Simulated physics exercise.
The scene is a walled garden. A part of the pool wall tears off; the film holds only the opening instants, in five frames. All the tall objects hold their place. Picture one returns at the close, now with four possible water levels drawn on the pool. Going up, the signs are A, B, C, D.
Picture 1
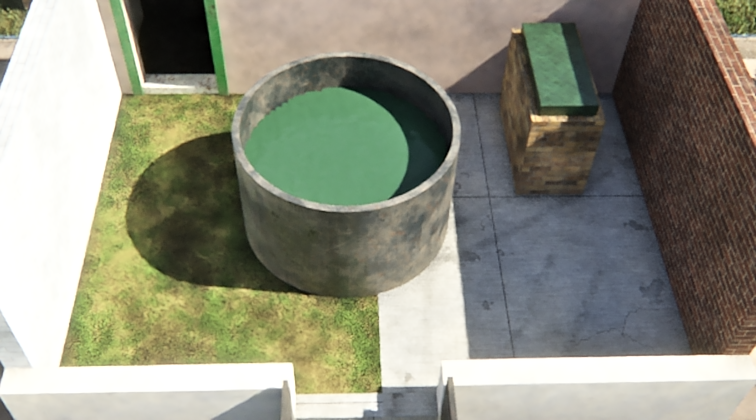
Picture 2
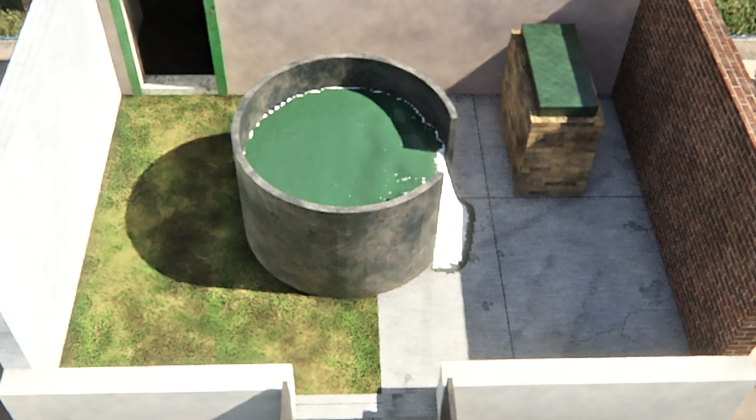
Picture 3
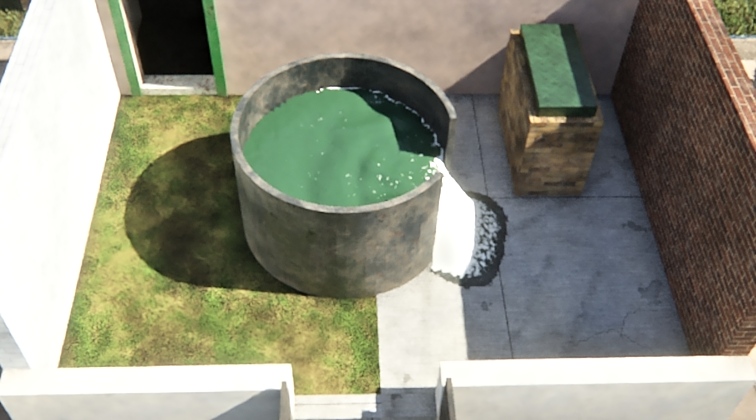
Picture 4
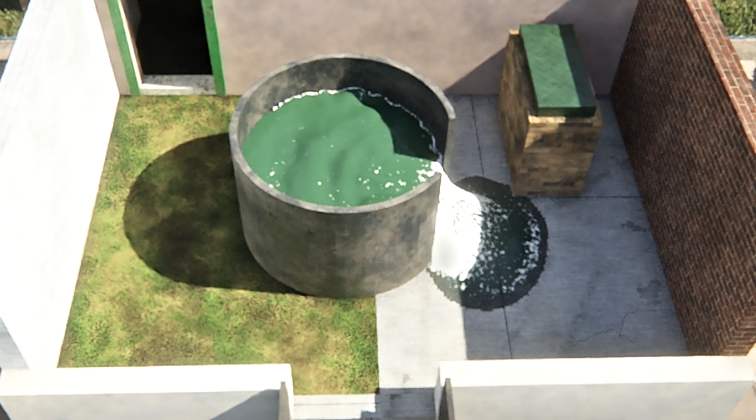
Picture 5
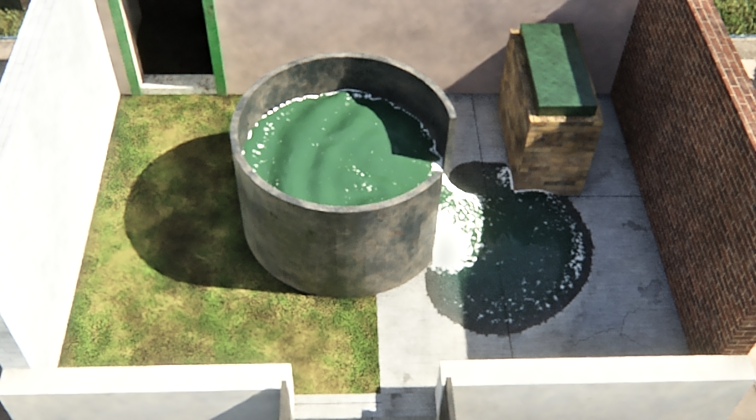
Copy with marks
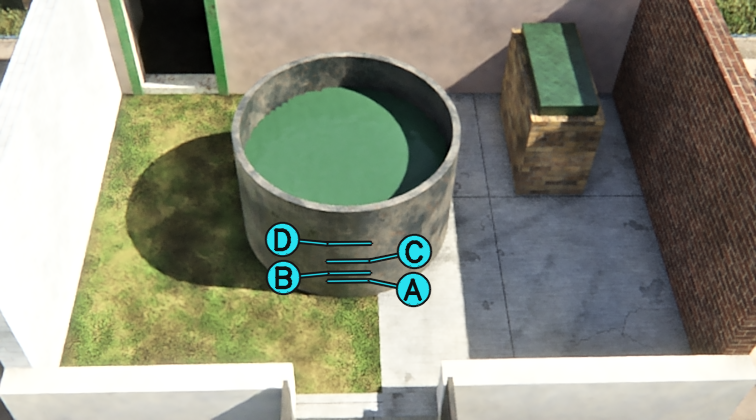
In this clip, a round grey pool of green water stands in a walled garden; a gap appears in its right side, and foaming water pours out, spreading in a widening dark puddle across the paving toward the brick block.
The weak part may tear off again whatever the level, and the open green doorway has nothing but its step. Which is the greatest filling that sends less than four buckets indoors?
Choose D.
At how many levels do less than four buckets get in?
All of the four.
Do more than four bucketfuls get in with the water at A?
No, that is safe.
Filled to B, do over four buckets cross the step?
No, that is safe.
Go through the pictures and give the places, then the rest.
Water in the pool at rest, its middle at (347, 155); foot of the green doorway at (182, 94); open gate at (367, 359).
Water covers 1 % of the ground and shows as far out as (458, 202).
Water covers 3 % of the ground and shows as far out as (496, 211).
Water covers 8 % of the ground and shows as far out as (538, 264).
Water covers 13 % of the ground and shows as far out as (584, 257).
On the marked copy, A at (348, 280); B at (348, 273); C at (348, 261); D at (348, 243); from the bottom up A, B, C, D.
If A is chosen, nothing gets over.
If B is chosen, nothing gets over.
If C is chosen, nothing gets over.
If D is chosen, a splash gets over, under a bucket.
